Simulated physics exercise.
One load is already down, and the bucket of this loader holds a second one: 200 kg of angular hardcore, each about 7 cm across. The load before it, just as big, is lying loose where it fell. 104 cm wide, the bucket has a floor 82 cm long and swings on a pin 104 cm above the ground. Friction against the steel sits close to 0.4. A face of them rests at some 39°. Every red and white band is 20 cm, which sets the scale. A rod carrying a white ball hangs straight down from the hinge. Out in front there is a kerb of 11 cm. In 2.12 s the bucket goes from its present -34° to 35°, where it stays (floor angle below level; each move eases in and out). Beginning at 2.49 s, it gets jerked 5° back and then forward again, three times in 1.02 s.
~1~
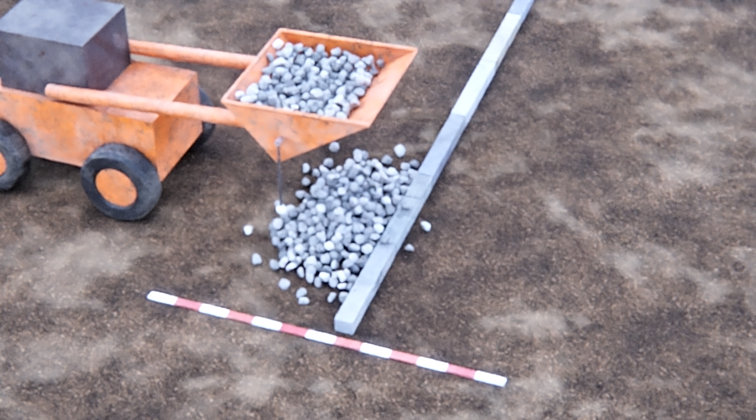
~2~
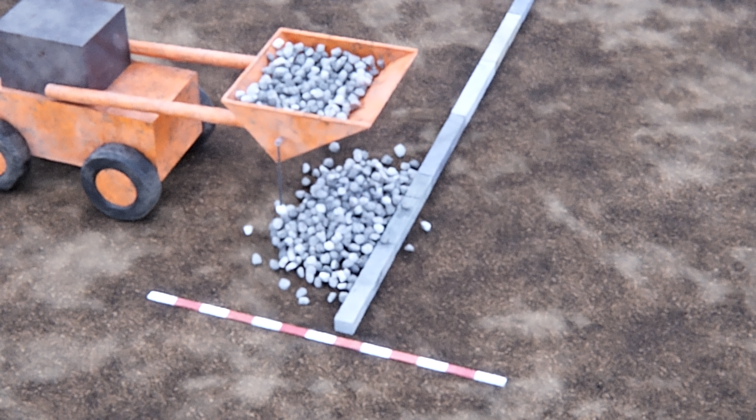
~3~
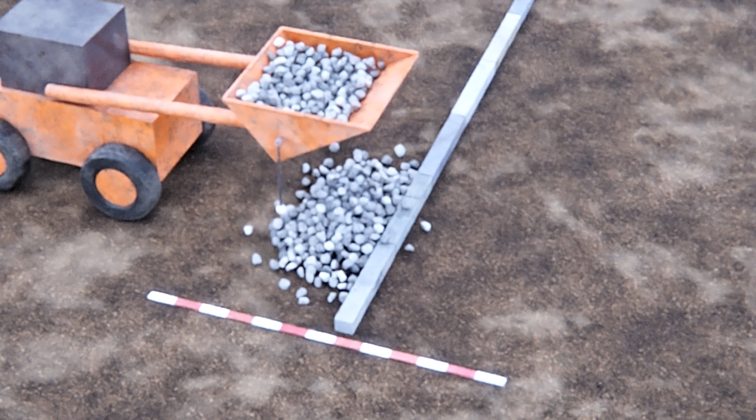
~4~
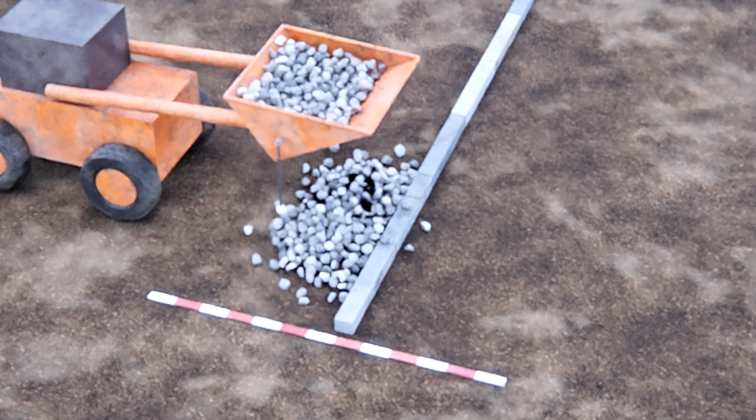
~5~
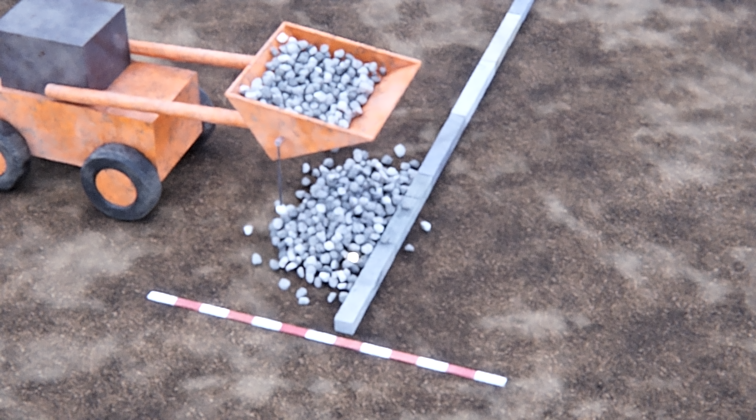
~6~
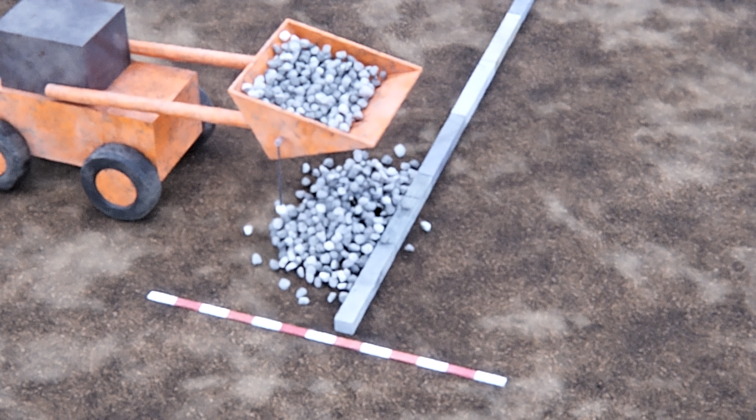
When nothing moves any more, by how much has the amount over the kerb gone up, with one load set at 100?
It has gone up by about 80 per cent of a load.
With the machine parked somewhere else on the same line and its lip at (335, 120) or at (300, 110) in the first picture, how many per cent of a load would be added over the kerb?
I'd say close to 35 per cent for one and close to 5 per cent for the other, in that order.
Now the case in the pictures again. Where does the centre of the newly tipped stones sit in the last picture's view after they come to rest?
Their middle rests near (430, 229).
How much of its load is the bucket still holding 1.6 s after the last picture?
Close to 55 in a hundred is still held.
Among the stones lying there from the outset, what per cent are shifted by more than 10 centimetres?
0 %.
Then, 1.0 s after the last picture the floor is at 24°; in per cent of one load, 100 in the bucket, 100 on this side of the kerb; the foremost stones are at (399, 223).
Then, 1.6 s after the last picture the floor is at 35°; in per cent of one load, 53 in the bucket, 135 on this side of the kerb, 12 over the kerb; the foremost stones are at (442, 224).
Then, 3.4 s after the last picture the floor is at 35°; in per cent of one load, 0 in the bucket, 120 on this side of the kerb, 80 over the kerb; the foremost stones are at (521, 259).
Then, 5.9 s after the last picture the floor is at 35°; in per cent of one load, 0 in the bucket, 120 on this side of the kerb, 80 over the kerb; the foremost stones are at (521, 259). Net gain over the kerb, 80.
